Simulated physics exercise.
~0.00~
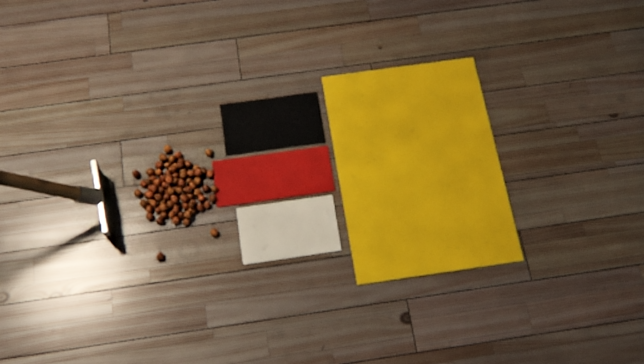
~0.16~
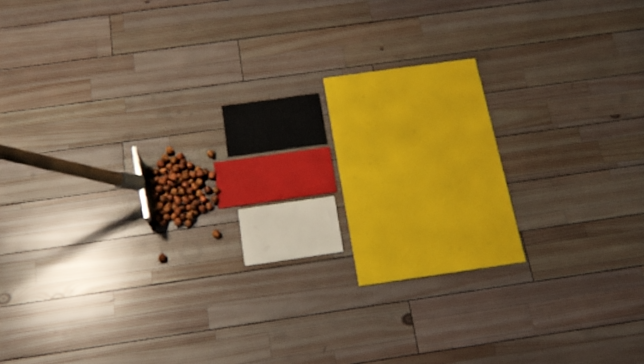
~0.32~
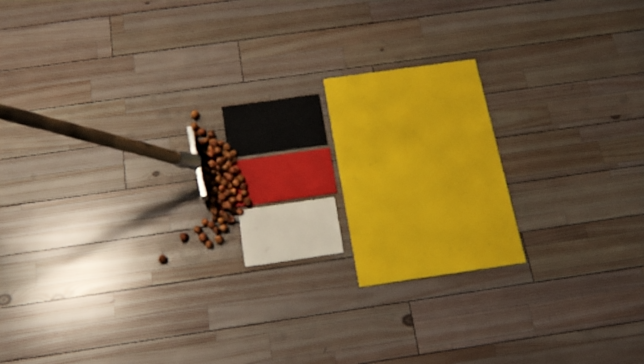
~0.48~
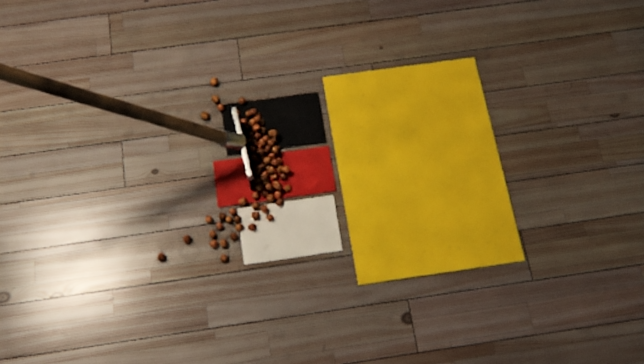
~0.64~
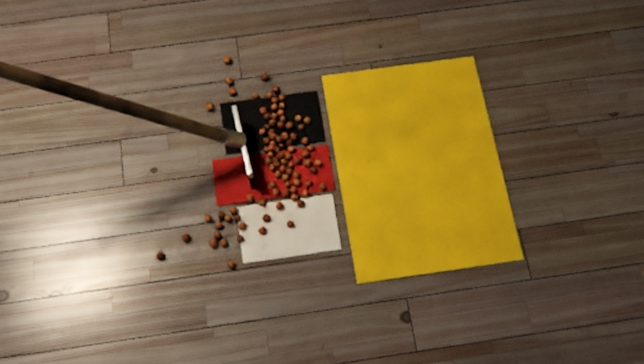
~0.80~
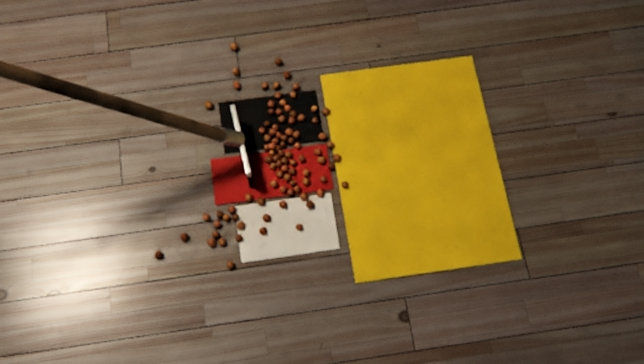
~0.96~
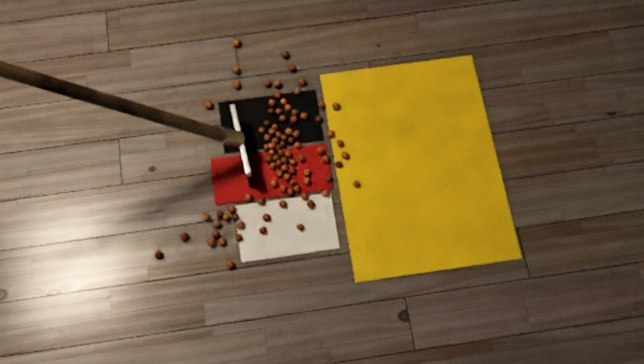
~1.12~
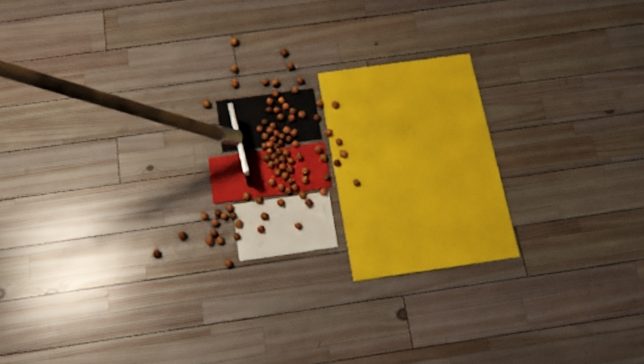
A squeegee pushes a pile of hazelnuts right, scattering them mostly over black and red mats.
